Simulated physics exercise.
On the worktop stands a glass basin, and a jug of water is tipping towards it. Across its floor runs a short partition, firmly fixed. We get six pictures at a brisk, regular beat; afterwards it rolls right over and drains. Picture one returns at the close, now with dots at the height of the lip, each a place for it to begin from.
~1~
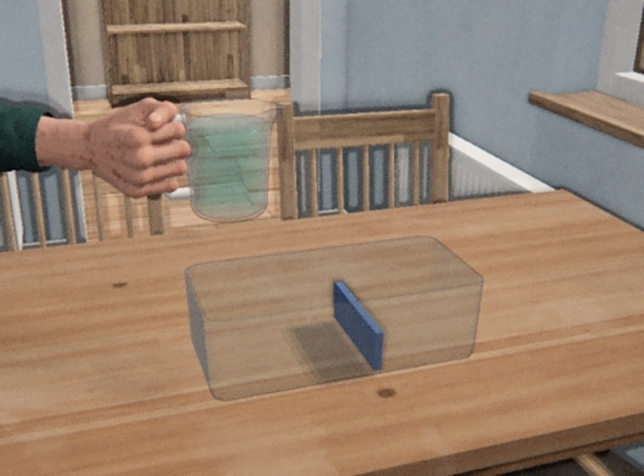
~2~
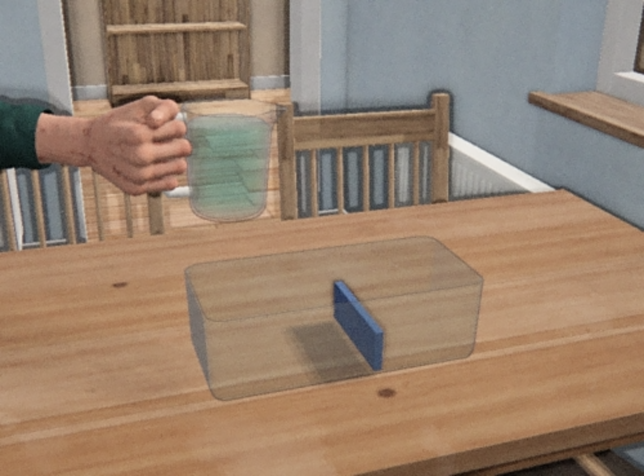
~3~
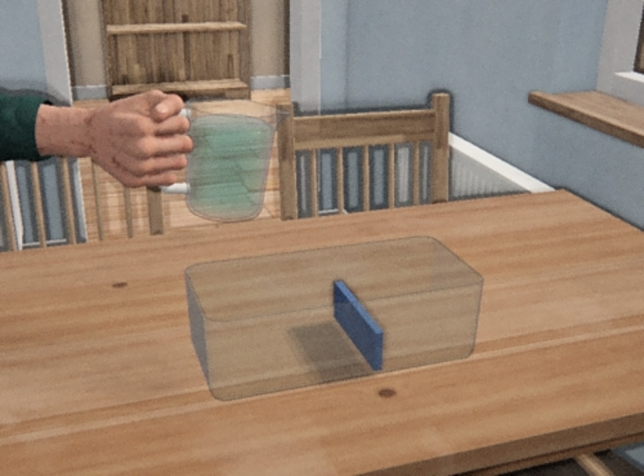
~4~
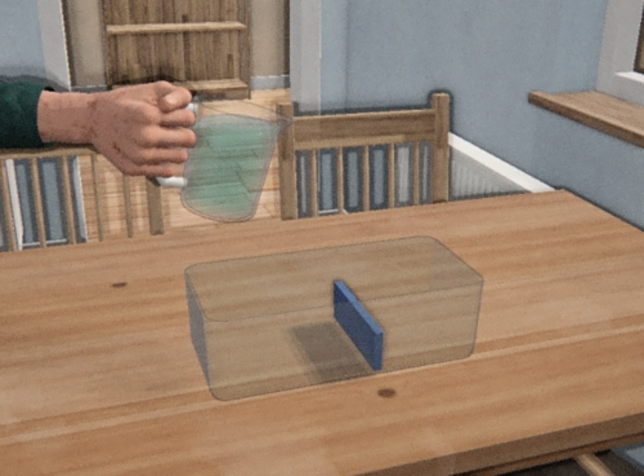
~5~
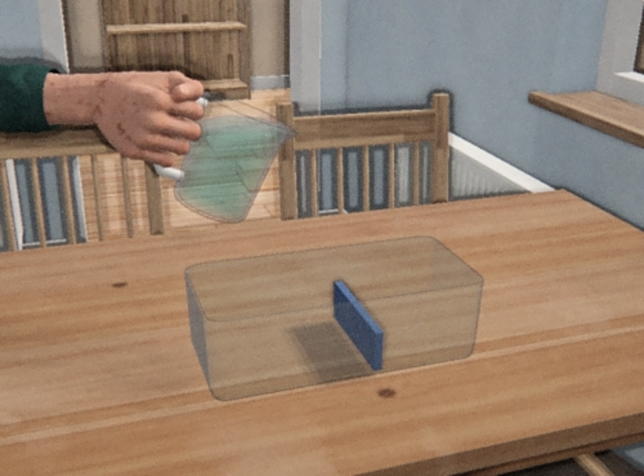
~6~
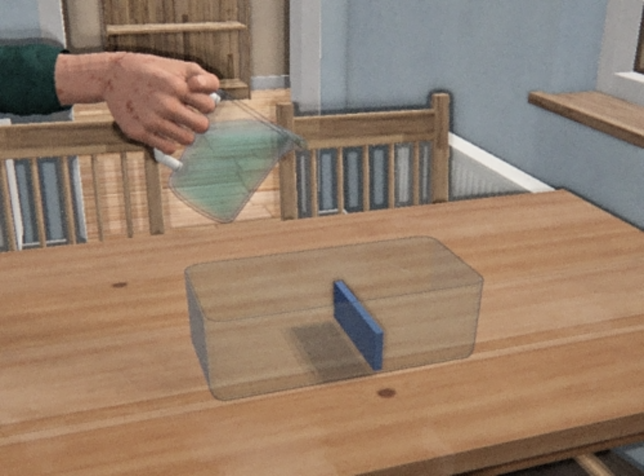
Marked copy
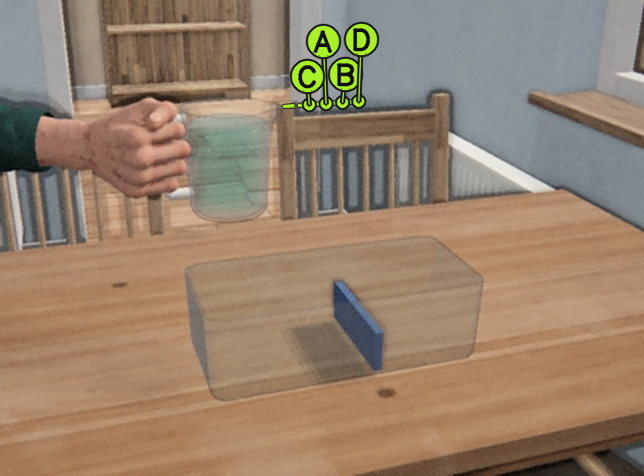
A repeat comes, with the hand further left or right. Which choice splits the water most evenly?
Use place C.
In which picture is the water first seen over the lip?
In picture 6.
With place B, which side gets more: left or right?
The right side.
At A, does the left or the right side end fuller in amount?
More ends on the right.
On the marked copy, A at (326, 103); B at (342, 102); C at (309, 104); D at (358, 101).
Choosing A, about 20 % ends left of the wall and 78 % right of it.
Choosing B, about 5 % ends left of the wall and 90 % right of it; 4 % is lost outside.
Choosing C, about 53 % ends left of the wall and 45 % right of it.
Choosing D, about 6 % ends left of the wall and 90 % right of it; 4 % is lost outside.
